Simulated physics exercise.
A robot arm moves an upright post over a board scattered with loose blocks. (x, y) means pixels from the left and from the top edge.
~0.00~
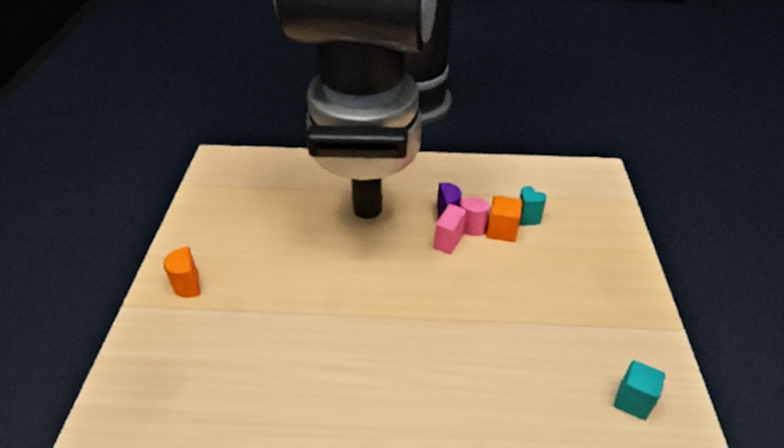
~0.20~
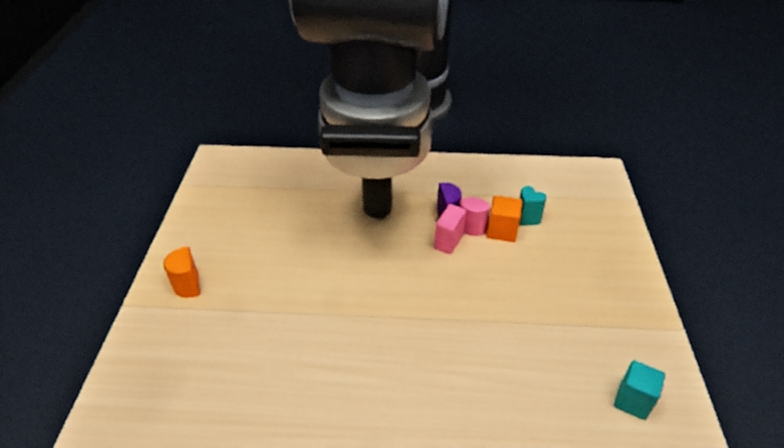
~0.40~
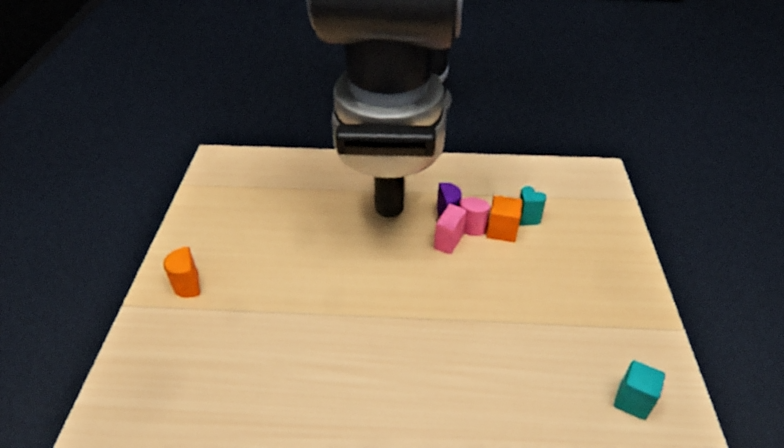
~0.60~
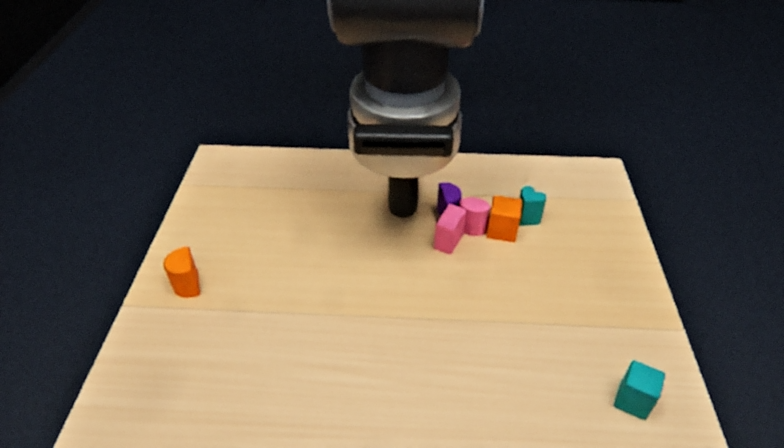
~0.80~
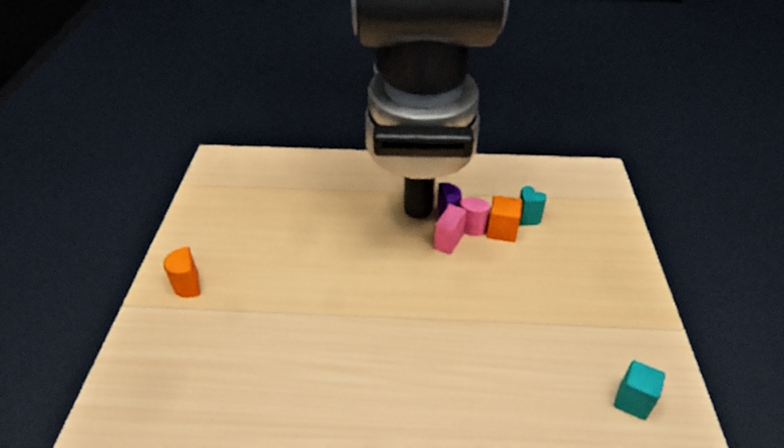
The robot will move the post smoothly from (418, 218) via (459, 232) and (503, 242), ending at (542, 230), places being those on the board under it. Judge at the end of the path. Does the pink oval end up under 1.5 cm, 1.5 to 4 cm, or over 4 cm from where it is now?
Upwards of 4 cm.
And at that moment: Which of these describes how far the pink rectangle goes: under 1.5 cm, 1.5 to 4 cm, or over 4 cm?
I reckon it covers between 1.5 and 4 cm.
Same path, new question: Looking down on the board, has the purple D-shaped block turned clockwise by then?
Short answer: No.
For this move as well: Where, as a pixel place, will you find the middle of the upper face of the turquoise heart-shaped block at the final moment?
Located at (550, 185).
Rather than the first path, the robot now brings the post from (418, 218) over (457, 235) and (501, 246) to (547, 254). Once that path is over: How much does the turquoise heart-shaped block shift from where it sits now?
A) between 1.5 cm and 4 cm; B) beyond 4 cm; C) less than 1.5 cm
My pick is A.
On the path given first. One third of the way, post (461, 223); purple D-shaped block (461, 188), turned 45° anticlockwise; pink rectangle (465, 224), turned 70° clockwise; pink oval (488, 204), turned 45° clockwise; orange square piece (516, 208), turned 20° anticlockwise.
Two thirds of the way, post (506, 233); purple D-shaped block (461, 188), turned 45° anticlockwise; pink rectangle (470, 228), turned 90° clockwise; pink oval (534, 211), turned 30° clockwise; orange square piece (562, 211), turned 30° anticlockwise; turquoise heart-shaped block (546, 192), turned 80° anticlockwise.
At the end, post (544, 221); purple D-shaped block (461, 188), turned 45° anticlockwise; pink rectangle (470, 228), turned 90° clockwise; pink oval (573, 203), turned 50° clockwise; orange square piece (601, 210); turquoise heart-shaped block (551, 187), turned 110° anticlockwise.
